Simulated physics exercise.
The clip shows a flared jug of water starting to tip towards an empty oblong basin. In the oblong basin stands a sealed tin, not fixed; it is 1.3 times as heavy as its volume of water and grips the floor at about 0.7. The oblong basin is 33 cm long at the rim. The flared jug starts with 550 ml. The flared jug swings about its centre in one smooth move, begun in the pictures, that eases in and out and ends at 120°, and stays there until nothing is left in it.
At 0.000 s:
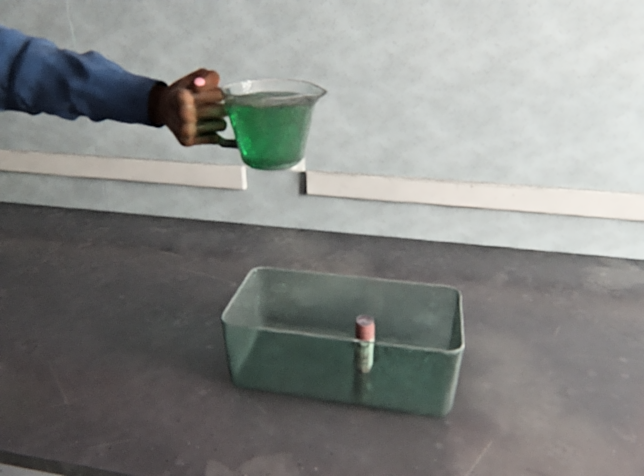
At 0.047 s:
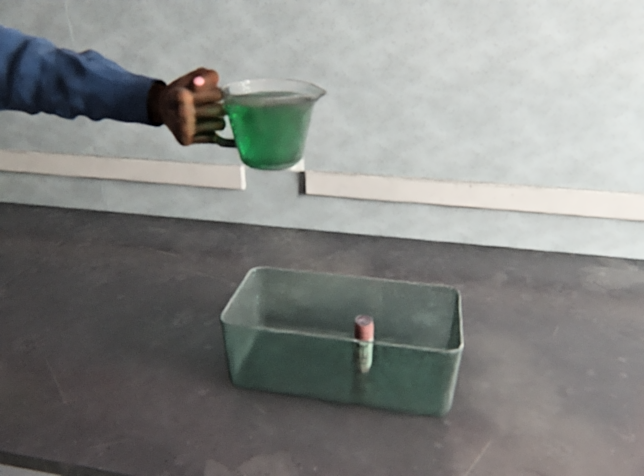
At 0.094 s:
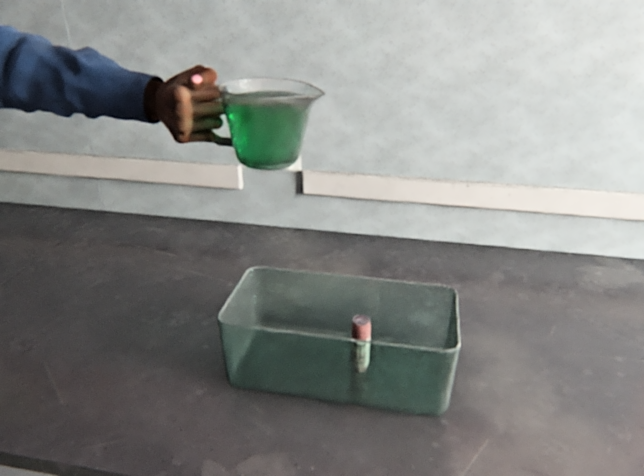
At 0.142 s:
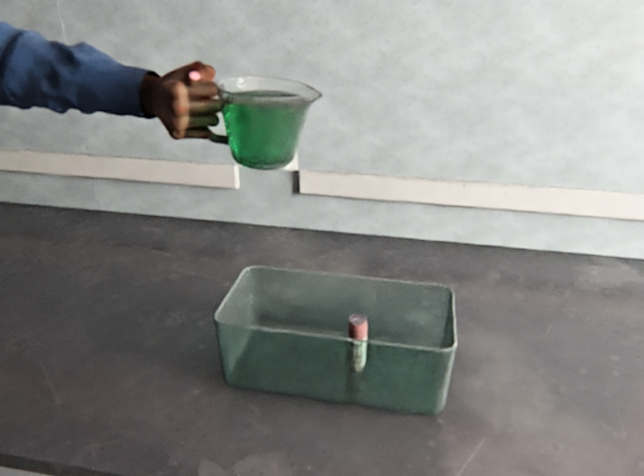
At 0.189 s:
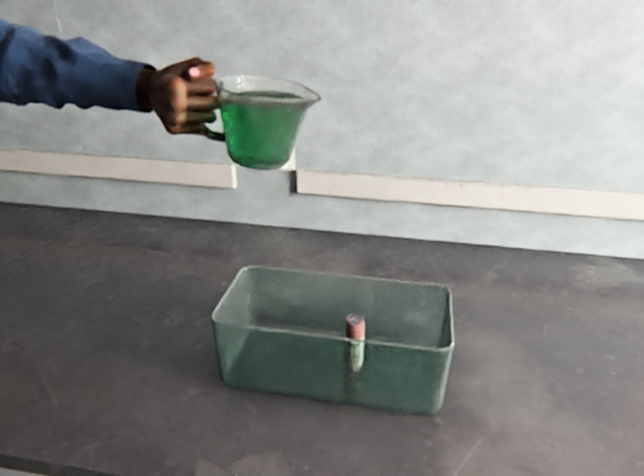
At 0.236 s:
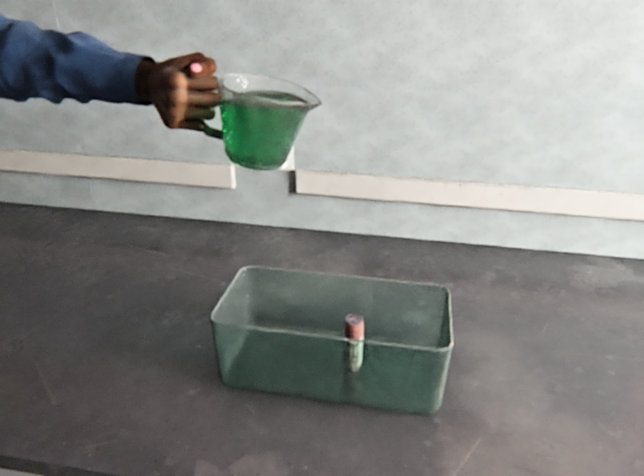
A hand in a blue sleeve held a glass jug of green water above an empty oblong basin with a small tin inside, then slowly tilted the jug slightly to the right.
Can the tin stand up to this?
It remains upright.
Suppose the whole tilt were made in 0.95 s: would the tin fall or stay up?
The tin remains upright.
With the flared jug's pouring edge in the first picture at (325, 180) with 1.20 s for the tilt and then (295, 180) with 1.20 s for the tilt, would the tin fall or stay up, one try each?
First it falls; then it stays up.
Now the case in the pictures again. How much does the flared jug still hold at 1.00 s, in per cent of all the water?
About 3 per cent.
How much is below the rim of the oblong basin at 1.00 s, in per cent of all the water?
About 76 per cent.
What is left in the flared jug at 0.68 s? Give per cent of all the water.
Near 58 in a hundred.
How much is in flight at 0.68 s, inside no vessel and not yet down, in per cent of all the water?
Near 36 in a hundred.
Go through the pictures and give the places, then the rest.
In the first picture, it leans 0°; its right rim is at (327, 92); the water meets the walls at (232, 97) and (314, 101); the oblong basin's rim runs from (238, 293) to (461, 319); the tin's top is at (365, 323).
In the second picture, it leans 0°; its right rim is at (326, 92); the water meets the walls at (231, 97) and (314, 101).
In the third picture, it leans 2°; its right rim is at (324, 93); the water meets the walls at (228, 96) and (311, 101).
In the fourth picture, it leans 4°; its right rim is at (322, 95); the water meets the walls at (226, 95) and (308, 101).
In the fifth picture, it leans 7°; its right rim is at (321, 99); the water meets the walls at (225, 95) and (309, 102).
In the sixth picture, it leans 11°; its right rim is at (322, 103); the water meets the walls at (226, 97) and (311, 103).
After 0.68 s the tilt is 72° and 58 per cent is still to pour; the tin stands where it began.
After 1.00 s the tilt is 112° and 3 per cent is still to pour; the tin stands where it began.
After 1.33 s the tilt is 120° and 0 per cent is still to pour; the tin stands where it began.
After 1.70 s the tilt is 120° and 0 per cent is still to pour; the tin stands where it began.
In the end the tin stands where it began.
